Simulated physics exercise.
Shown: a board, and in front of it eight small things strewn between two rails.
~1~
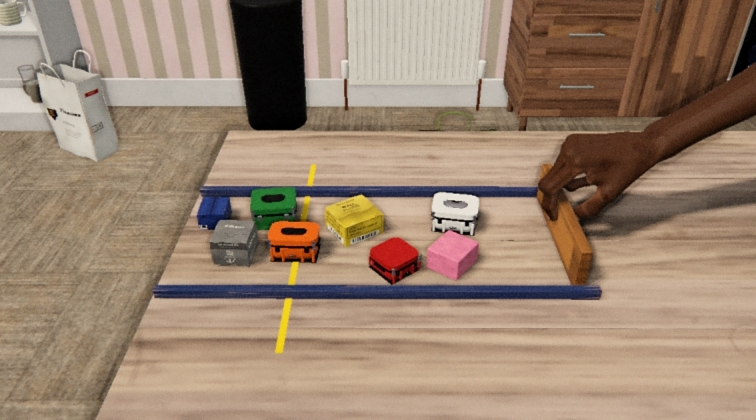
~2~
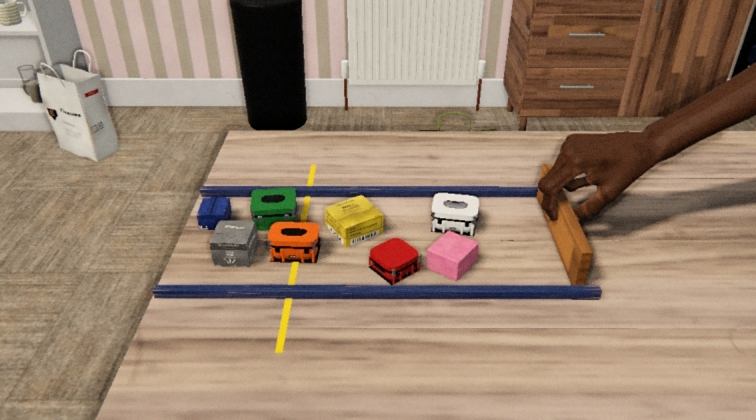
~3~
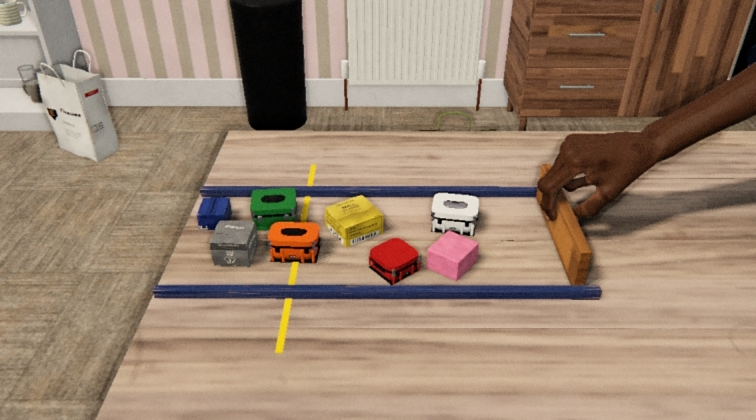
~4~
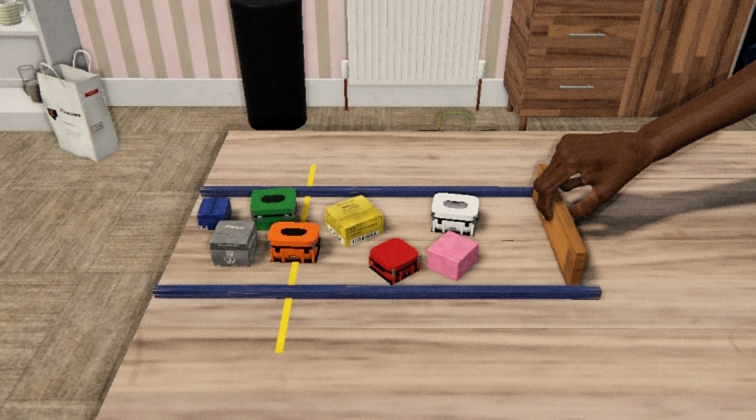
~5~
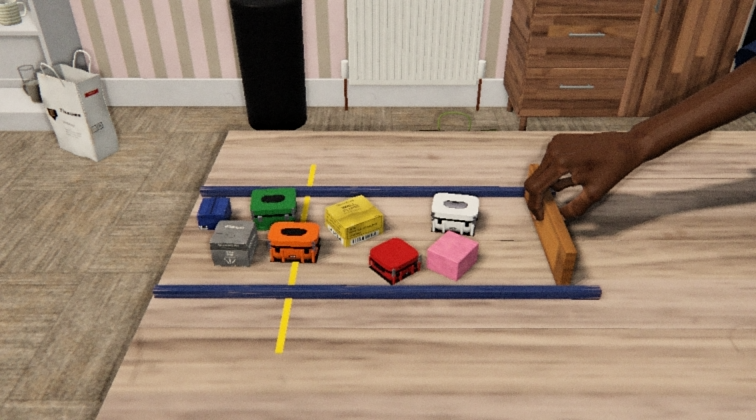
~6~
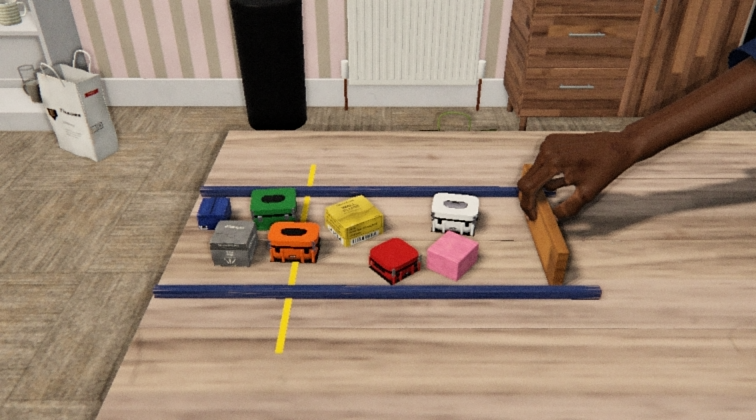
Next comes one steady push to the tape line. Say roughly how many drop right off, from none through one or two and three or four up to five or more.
The number going over the end will be just one or two.
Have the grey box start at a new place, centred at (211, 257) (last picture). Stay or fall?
Result: Grey box saved.
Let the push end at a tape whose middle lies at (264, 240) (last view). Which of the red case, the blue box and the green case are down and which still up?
Here the red case is not lost; the blue box ends up off; last, the green case ends up off.
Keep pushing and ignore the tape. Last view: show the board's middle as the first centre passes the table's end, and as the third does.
At (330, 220) for the first, at (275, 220) for the third.
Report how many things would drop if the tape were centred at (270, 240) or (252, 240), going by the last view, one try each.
The floor gets 3 the first time and 3 the second.
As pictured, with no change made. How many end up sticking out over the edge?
I count 1 overhanging.
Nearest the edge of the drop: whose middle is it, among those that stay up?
It would be the green case, I'd say.
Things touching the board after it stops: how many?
2 in contact.
Soon after, none off yet; blue box at rest near (215, 214); grey box at rest near (235, 244); green case at rest near (274, 209).
In the end, the number that fall off is one or two; gone, blue box.
